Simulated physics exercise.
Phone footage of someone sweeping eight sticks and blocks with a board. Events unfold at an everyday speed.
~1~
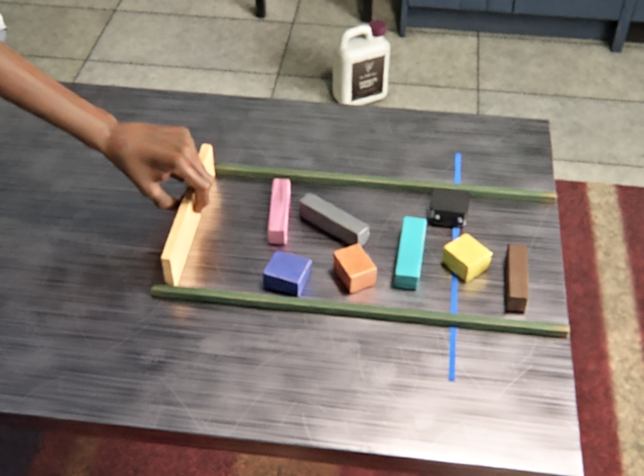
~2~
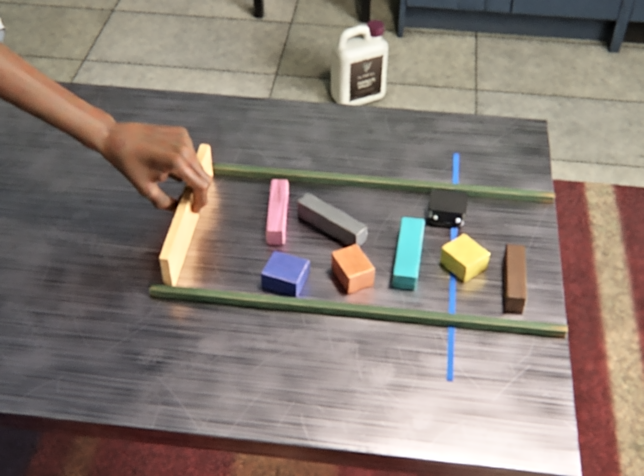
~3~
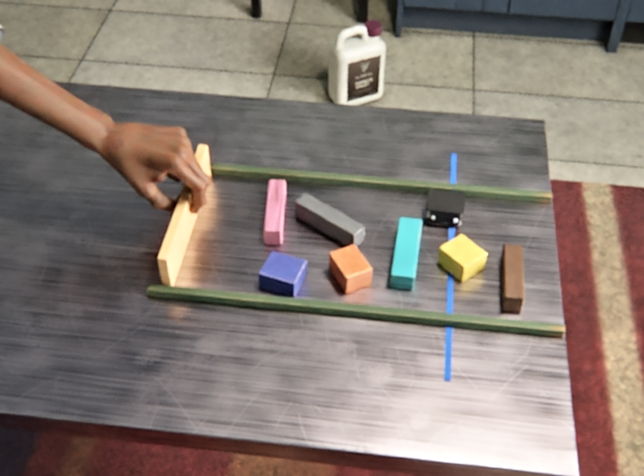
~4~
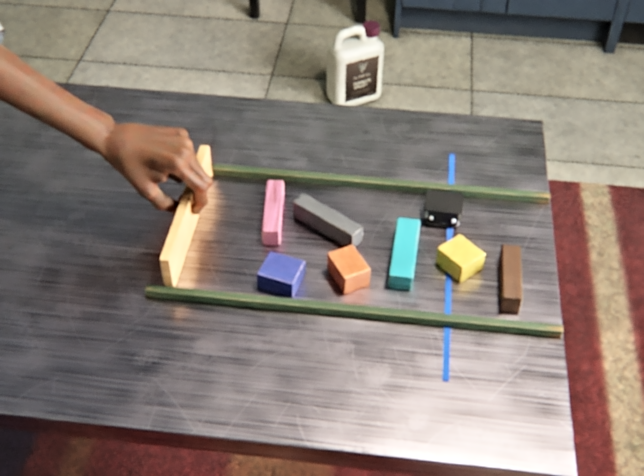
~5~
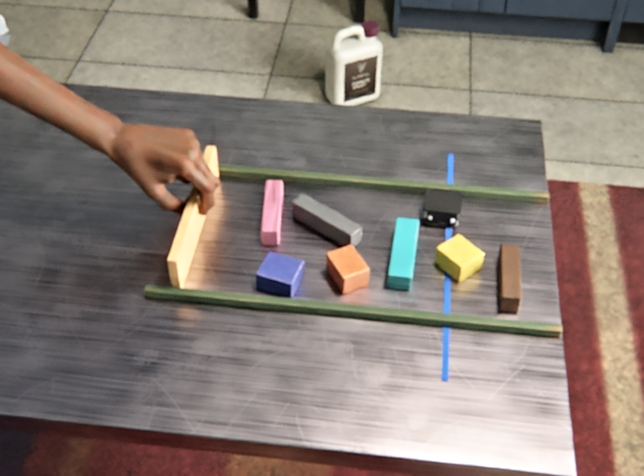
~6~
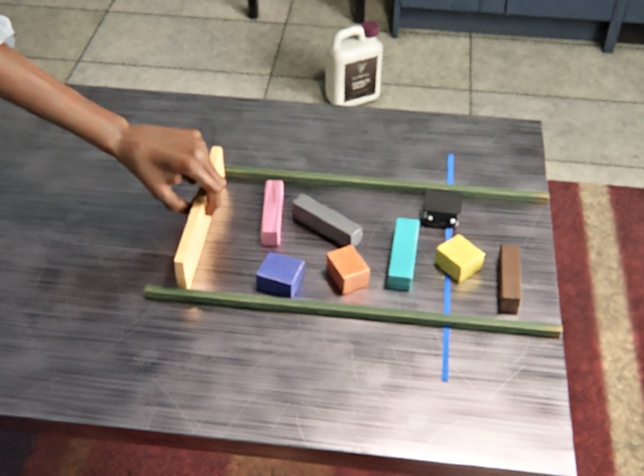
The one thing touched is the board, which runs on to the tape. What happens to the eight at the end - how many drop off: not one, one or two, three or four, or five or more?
The number gone is nought.
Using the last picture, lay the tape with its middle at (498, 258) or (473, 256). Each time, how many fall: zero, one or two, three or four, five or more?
Number down, tape by tape: 3 or 4 / one to two.
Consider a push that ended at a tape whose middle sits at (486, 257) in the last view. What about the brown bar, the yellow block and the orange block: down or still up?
Here the brown bar drops down while the yellow block drops down and the orange block remains in place.
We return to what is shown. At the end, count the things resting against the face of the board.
In contact: 2.
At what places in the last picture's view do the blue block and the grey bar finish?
The blue block ends at (467, 289) and the grey bar at (475, 236).
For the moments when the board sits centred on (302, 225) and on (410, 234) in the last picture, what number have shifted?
The first number is 4, the next one 8.
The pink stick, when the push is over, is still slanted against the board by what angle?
Some 0 degrees.
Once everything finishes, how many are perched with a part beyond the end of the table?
Overhanging: 2.
Soon after, none off yet; brown bar at rest near (509, 278); yellow block at rest near (459, 258); black case at rest near (442, 210).
Then, none off yet; brown bar moved a little near (528, 280); yellow block moved about its own width near (508, 250); black case moved about its own width near (467, 211).
At rest, the number that fall off is zero.
